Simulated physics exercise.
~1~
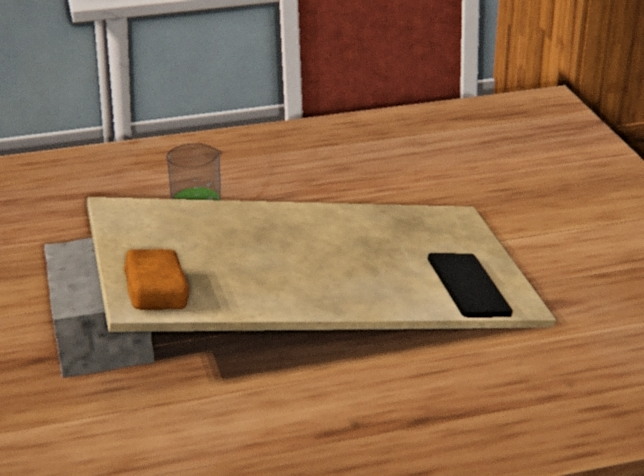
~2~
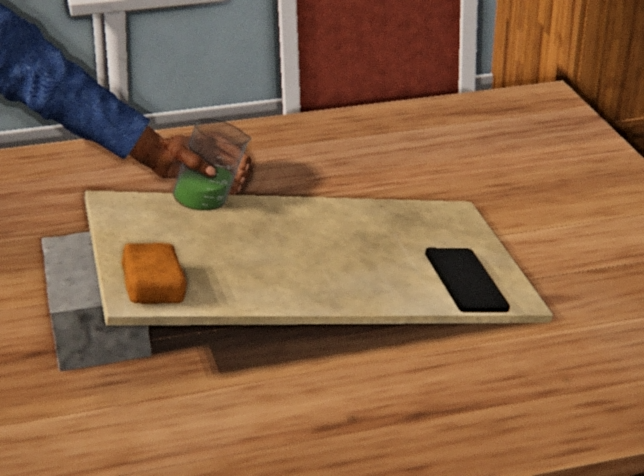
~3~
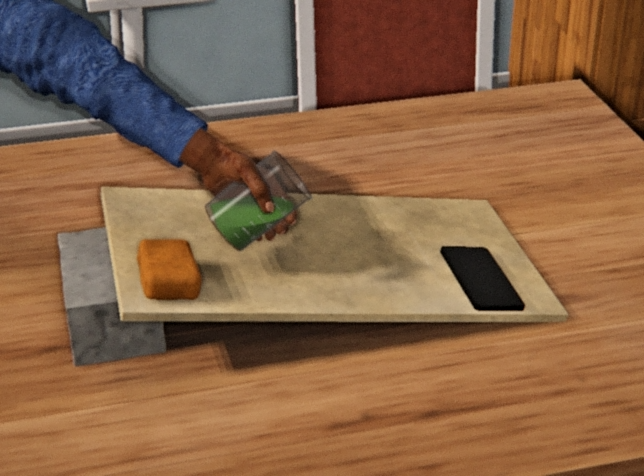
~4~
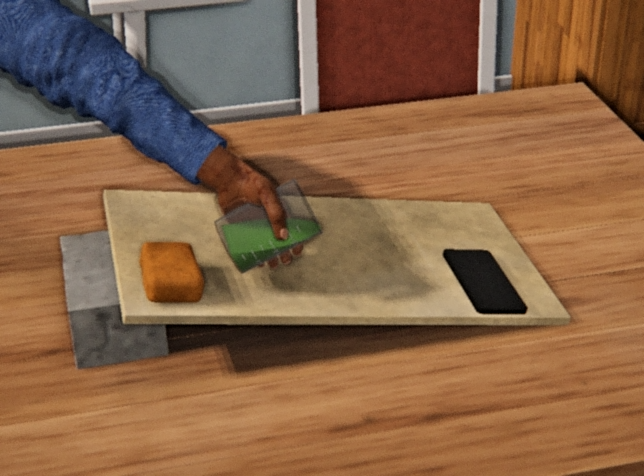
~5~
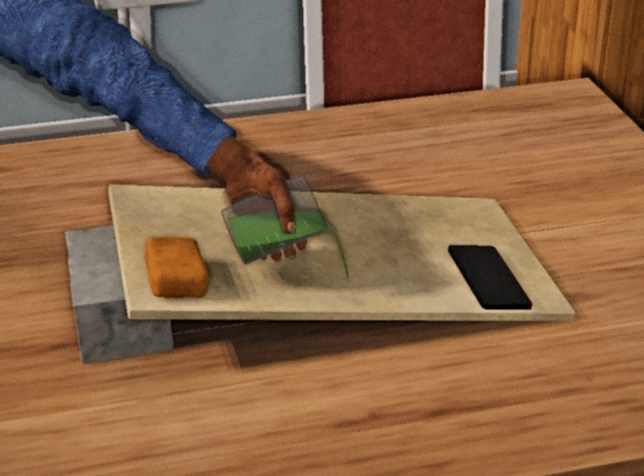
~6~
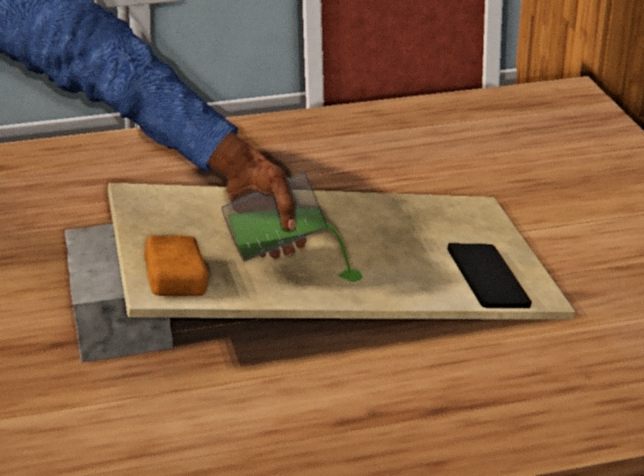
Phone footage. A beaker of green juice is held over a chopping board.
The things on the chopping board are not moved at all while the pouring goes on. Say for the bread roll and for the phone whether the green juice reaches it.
Reached or not: Bread roll: No; phone: Yes.
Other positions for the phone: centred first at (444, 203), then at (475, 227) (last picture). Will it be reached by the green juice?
Lab note - position 1: It avoids the spill; position 2: It avoids the spill.
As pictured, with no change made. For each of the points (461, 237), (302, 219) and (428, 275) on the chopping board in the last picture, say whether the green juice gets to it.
Order as given: Got to, next left alone, last got to.
Soon after, it runs down to the right; the bread roll is dry; the phone is wet.
Later, it runs down to the right and off the end; the bread roll is dry; the phone is wet.
In the end, it runs down to the right and off the end; the bread roll is dry; the phone is wet.
